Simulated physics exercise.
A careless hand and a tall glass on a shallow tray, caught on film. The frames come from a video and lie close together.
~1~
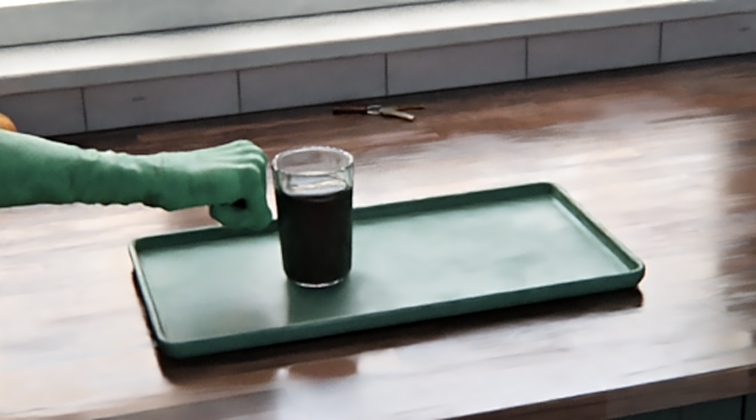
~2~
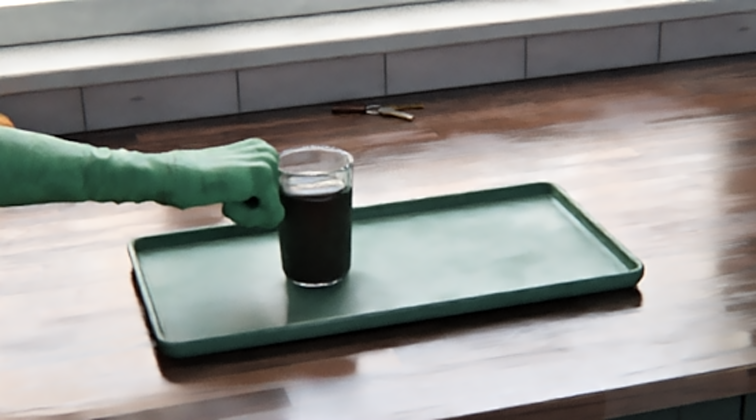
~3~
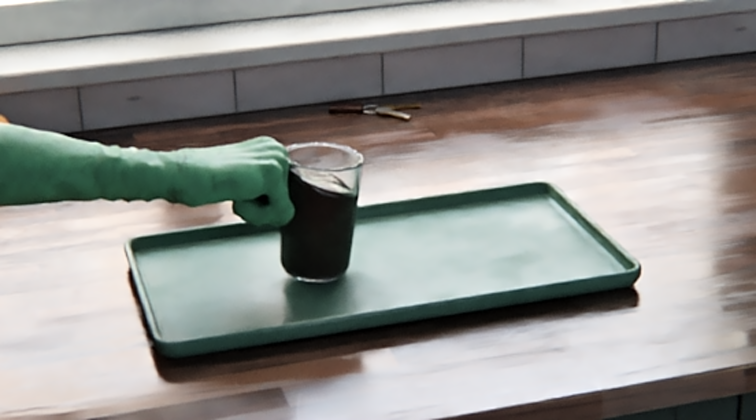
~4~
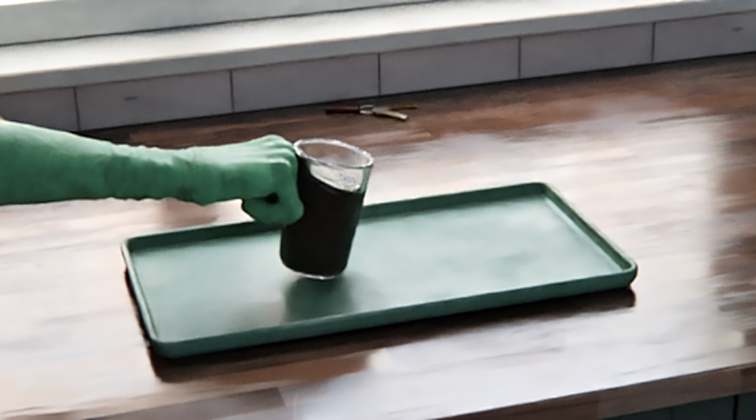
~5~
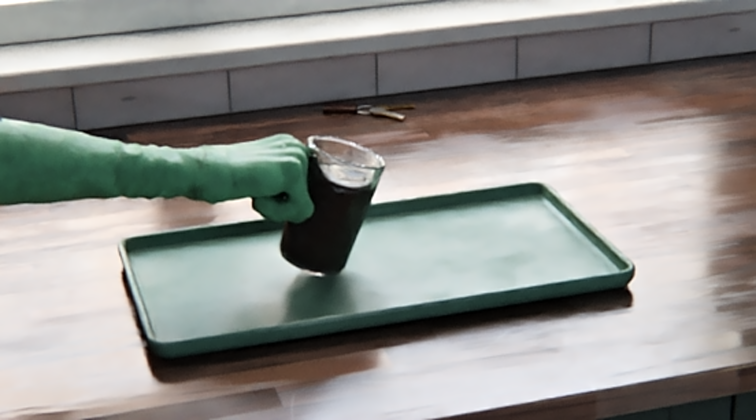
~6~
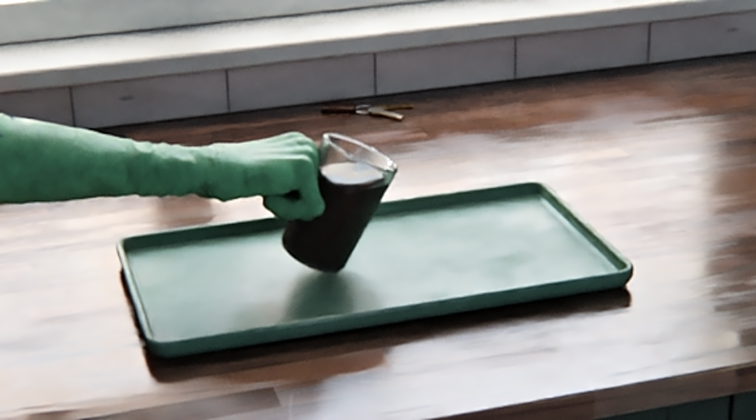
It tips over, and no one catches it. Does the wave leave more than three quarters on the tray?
No: Over a quarter runs off.
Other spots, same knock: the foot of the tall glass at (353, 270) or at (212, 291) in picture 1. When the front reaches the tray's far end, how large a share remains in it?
It would be close to 70 per cent the first time and close to 35 per cent the second time.
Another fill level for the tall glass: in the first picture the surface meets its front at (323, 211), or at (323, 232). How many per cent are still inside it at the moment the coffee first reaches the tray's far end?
60 % and 65 %.
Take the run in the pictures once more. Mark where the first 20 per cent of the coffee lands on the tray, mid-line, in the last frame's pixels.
At about (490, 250).
A moment on, the tall glass lies on its side and 95 per cent is in the glass, 1 on the tray and 4 above or beyond its rim.
Next, the tall glass lies on its side and 55 per cent is in the glass, 33 on the tray and 12 above or beyond its rim.
Then the tall glass lies on its side and 31 per cent is in the glass, 39 on the tray and 30 above or beyond its rim.
Later the tall glass lies on its side and 16 per cent is in the glass, 45 on the tray and 39 above or beyond its rim.
Finally, 61 per cent is held by tray and glass, 39 is off the tray.
